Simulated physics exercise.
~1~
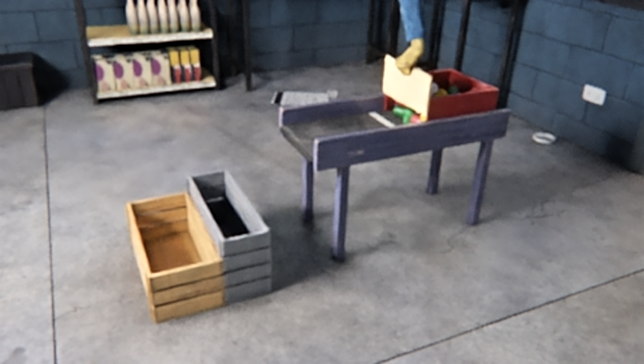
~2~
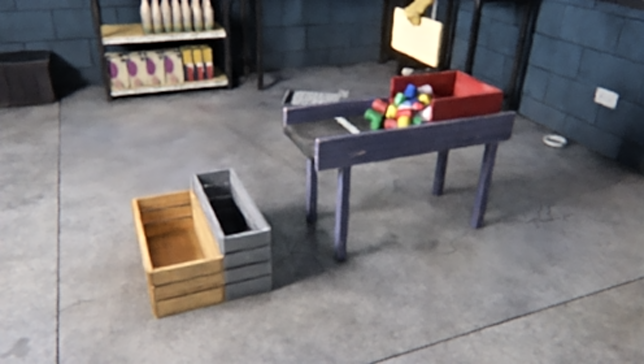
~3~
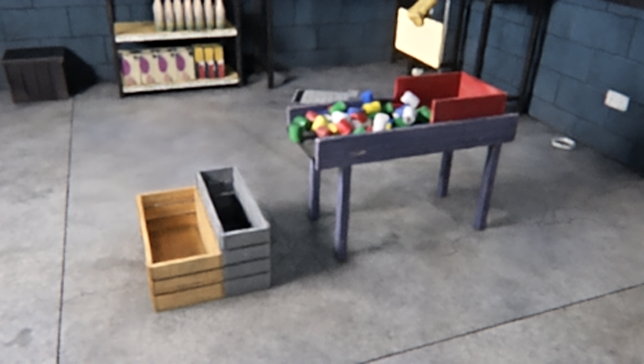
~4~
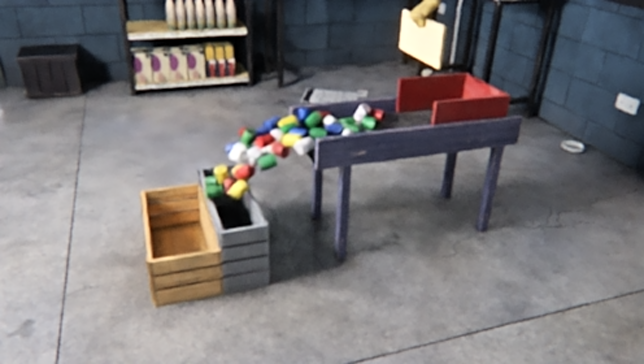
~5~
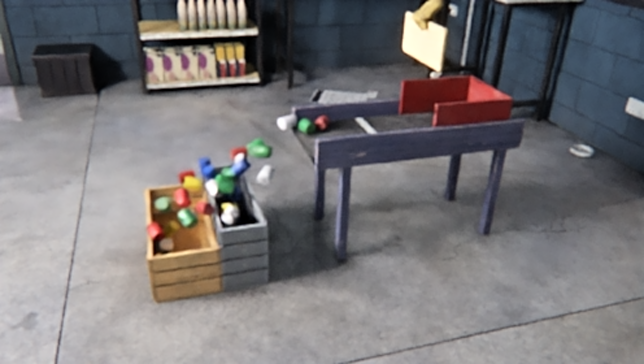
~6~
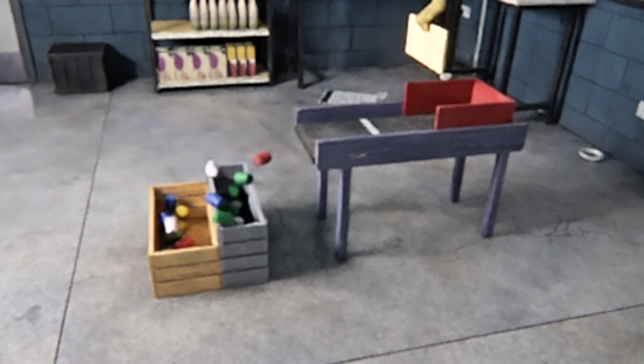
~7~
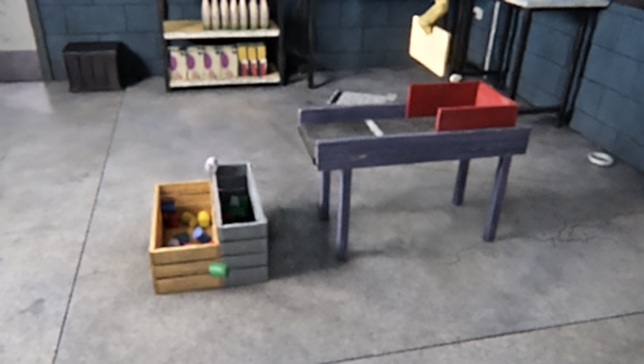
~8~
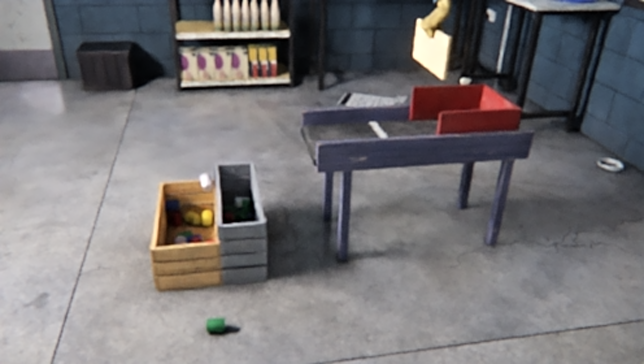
In a blue-walled room, small coloured pieces ride off a belt into two boxes, one landing outside.
